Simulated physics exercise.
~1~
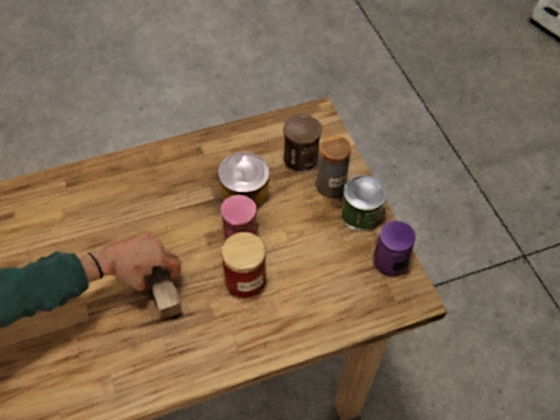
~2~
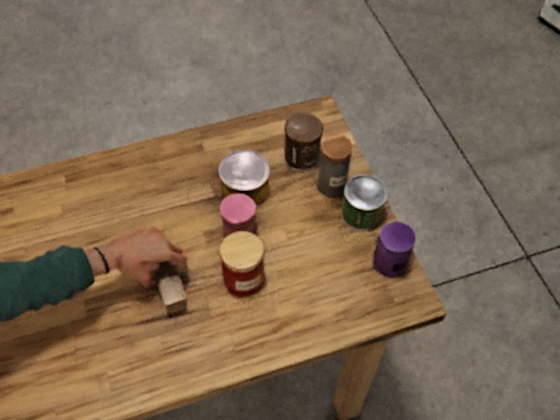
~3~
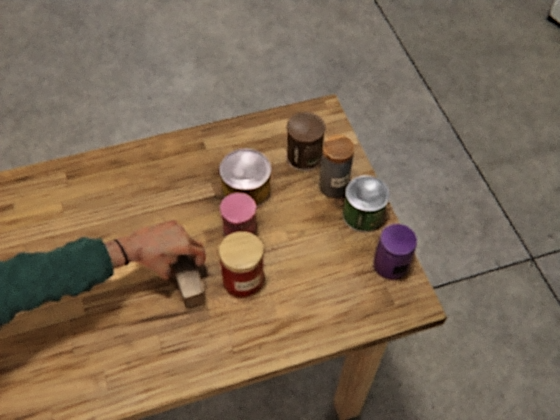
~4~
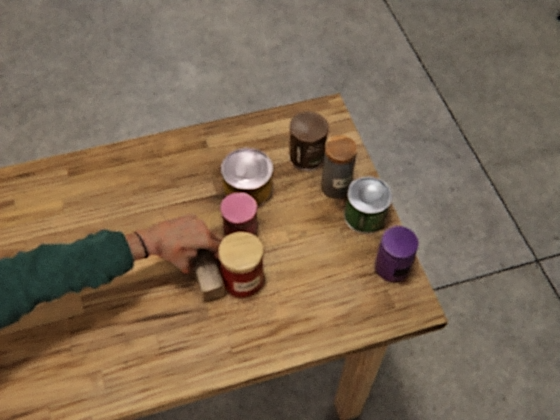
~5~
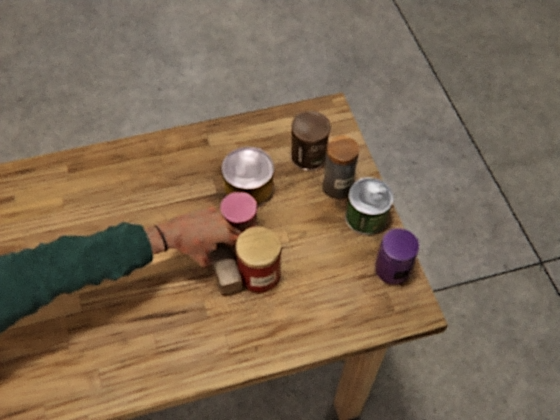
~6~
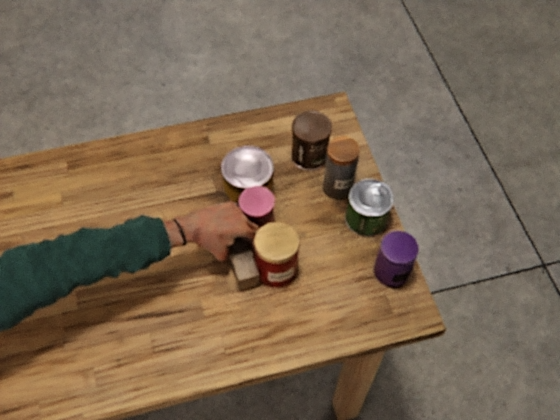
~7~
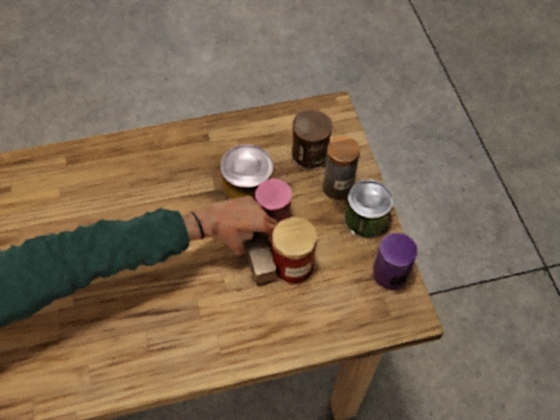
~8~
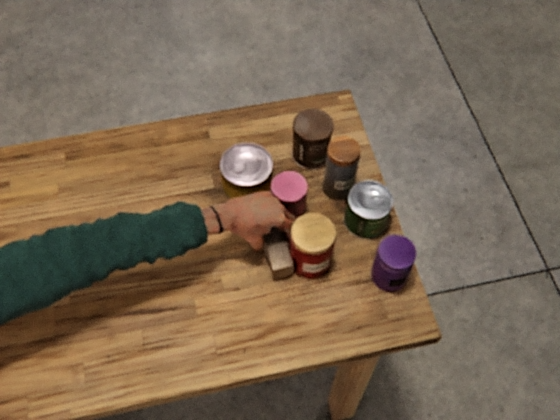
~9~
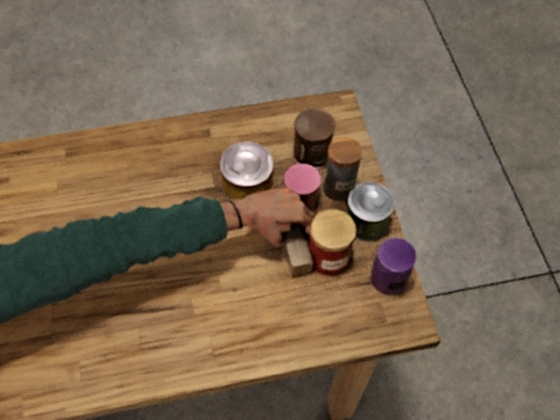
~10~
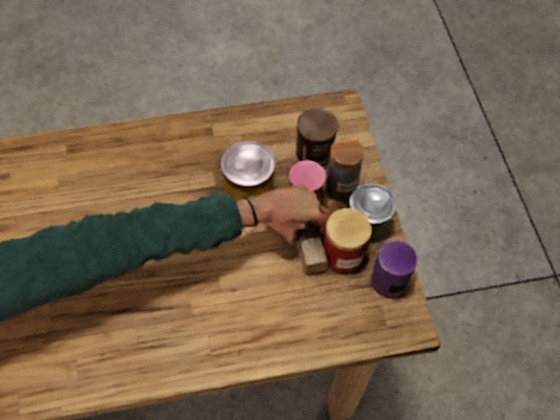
The clip shows a hand in a green sleeve pushing a small block rightward across a wooden table, shifting a red jar and then a pink tin toward the containers near the table's end, where both finish still upright beside the others, with the hand still at the block.
